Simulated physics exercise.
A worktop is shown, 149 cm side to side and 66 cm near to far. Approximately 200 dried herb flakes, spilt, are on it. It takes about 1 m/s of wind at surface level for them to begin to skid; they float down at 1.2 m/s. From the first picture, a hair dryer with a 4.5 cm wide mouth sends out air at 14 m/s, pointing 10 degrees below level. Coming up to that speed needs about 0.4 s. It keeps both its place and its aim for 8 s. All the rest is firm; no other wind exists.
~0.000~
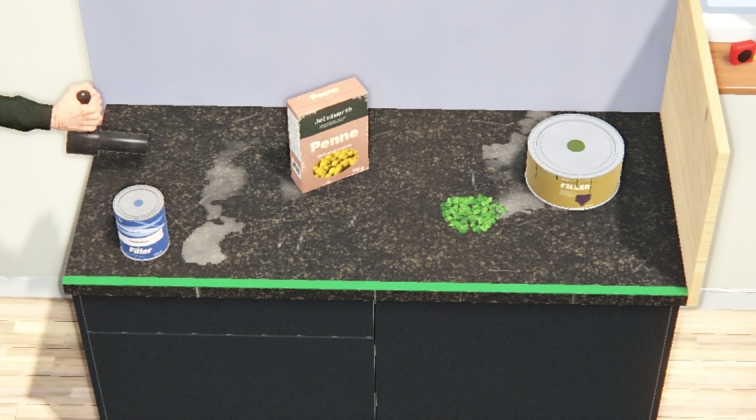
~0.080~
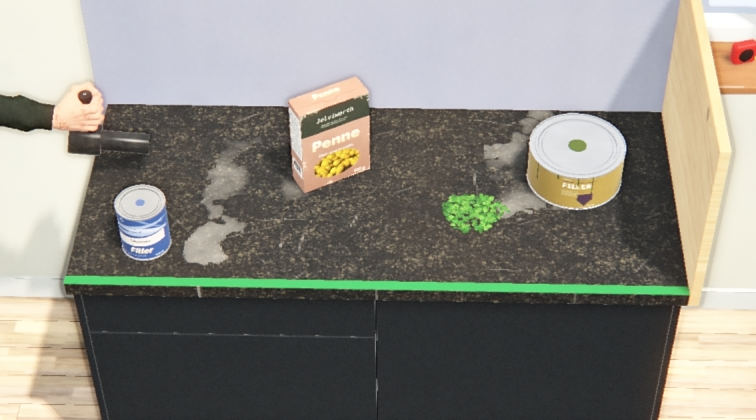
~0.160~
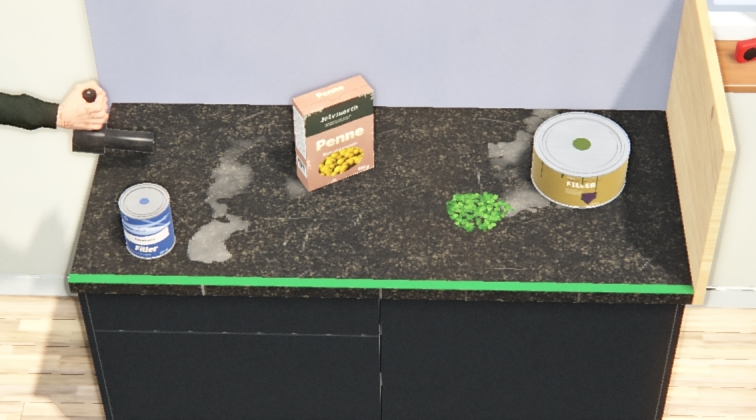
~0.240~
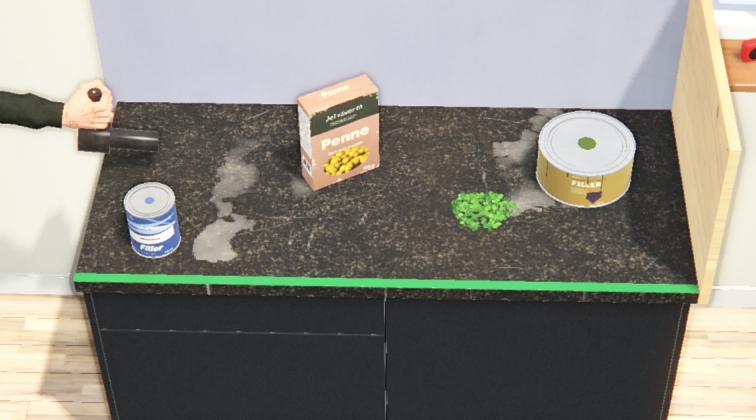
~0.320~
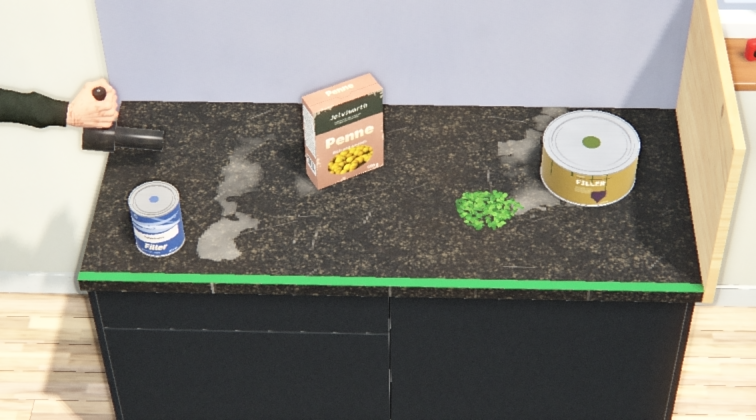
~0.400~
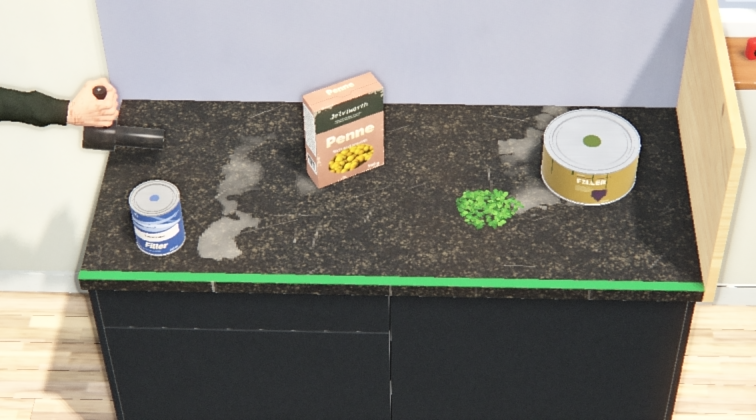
On a dark speckled worktop, a hand at the left held a black hair dryer toward a carton, two tins and some green flakes, and nothing stirred as the view shifted very slightly.
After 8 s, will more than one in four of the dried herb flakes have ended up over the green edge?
No.
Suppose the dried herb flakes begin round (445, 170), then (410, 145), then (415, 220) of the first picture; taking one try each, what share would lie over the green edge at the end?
Taking the three spots in order, you'd get around 2 percent, 70 percent and 0 percent.
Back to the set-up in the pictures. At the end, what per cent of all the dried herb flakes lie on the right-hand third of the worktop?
It comes out near 40 in a hundred.
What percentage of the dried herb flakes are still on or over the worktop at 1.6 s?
I'd put it near 100 per cent.
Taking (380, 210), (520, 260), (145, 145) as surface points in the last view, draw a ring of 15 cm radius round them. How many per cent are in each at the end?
In turn about 0 %, 15 %, 0 %.
After 1.6 s the count stands so, 0 % are over the green edge; the middle of those still in play is near (486, 208).
After 2.6 s the count stands so, 0 % are over the green edge; the middle of those still in play is near (486, 208).
After 4.4 s the count stands so, 0 % are over the green edge; the middle of those still in play is near (486, 208).
After 8.0 s, at the end, 0 % are over the green edge; the middle of those still in play is near (486, 208).
